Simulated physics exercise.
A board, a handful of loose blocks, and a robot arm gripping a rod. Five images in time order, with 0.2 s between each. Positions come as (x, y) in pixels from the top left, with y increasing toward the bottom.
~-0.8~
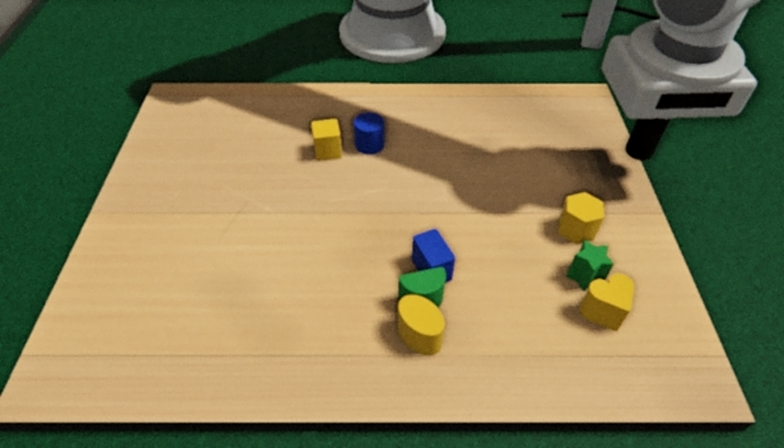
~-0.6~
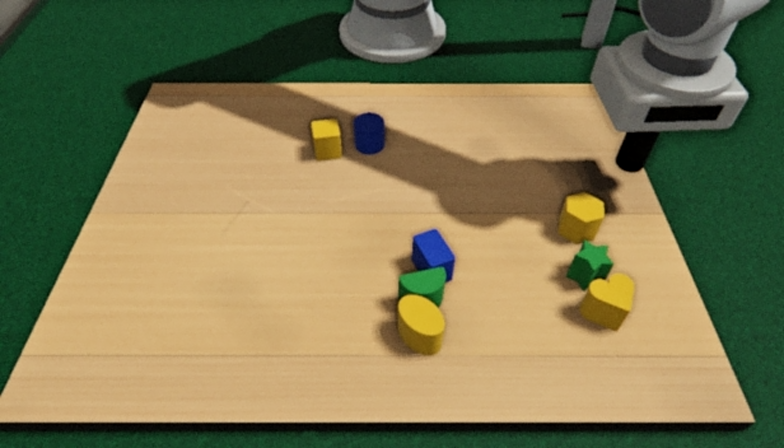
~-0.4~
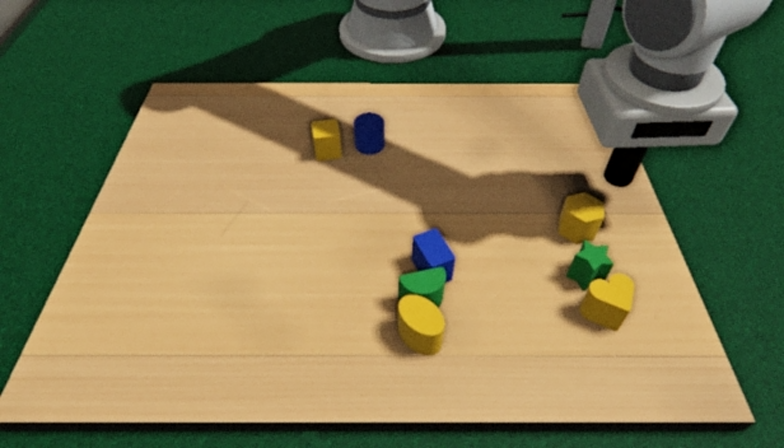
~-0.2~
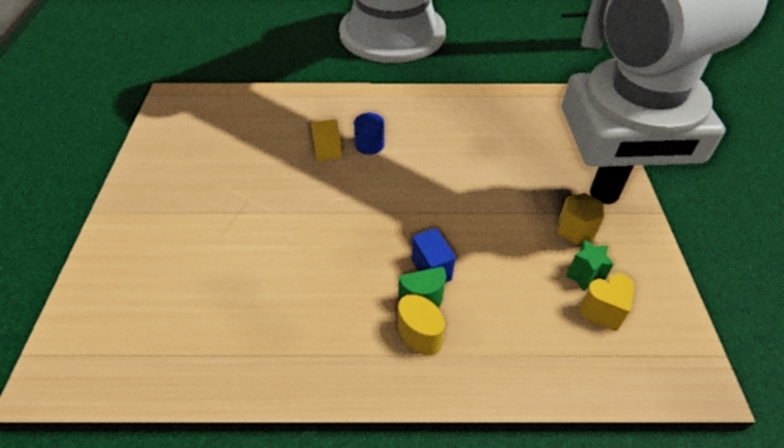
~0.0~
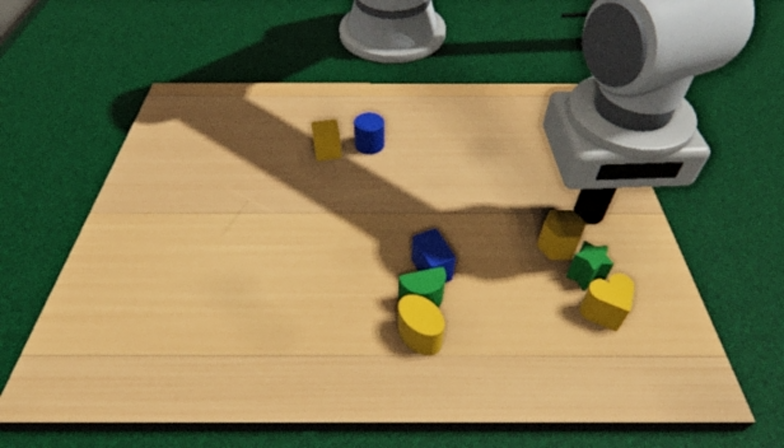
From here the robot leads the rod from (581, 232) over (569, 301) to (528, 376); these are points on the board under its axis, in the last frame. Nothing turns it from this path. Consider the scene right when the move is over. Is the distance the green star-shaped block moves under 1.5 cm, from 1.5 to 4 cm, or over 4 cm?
My estimate: Beyond 4 cm.
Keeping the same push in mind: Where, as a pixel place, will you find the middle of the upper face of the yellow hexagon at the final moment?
Near (553, 236).
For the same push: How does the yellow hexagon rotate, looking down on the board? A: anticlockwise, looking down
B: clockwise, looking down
(B)
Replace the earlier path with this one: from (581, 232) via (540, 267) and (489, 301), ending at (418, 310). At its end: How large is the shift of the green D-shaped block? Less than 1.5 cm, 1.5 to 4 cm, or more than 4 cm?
It shifts by more than 4 cm.
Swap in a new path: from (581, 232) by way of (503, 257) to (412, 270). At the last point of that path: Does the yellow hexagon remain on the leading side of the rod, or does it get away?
Beside or behind, I predict.
What follows on the original path. One third of the way, rod at (584, 262); yellow hexagon at (553, 236), turned 50° clockwise; green star-shaped block at (594, 281), turned 15° anticlockwise; yellow heart at (620, 305), turned 15° anticlockwise.
Two thirds of the way, rod at (564, 310); yellow hexagon at (553, 236), turned 50° clockwise; green star-shaped block at (593, 325), turned 60° anticlockwise; yellow heart at (631, 325), turned 40° anticlockwise.
At the end, rod at (535, 362); yellow hexagon at (553, 236), turned 50° clockwise; green star-shaped block at (590, 333), turned 90° anticlockwise; yellow heart at (631, 325), turned 40° anticlockwise.
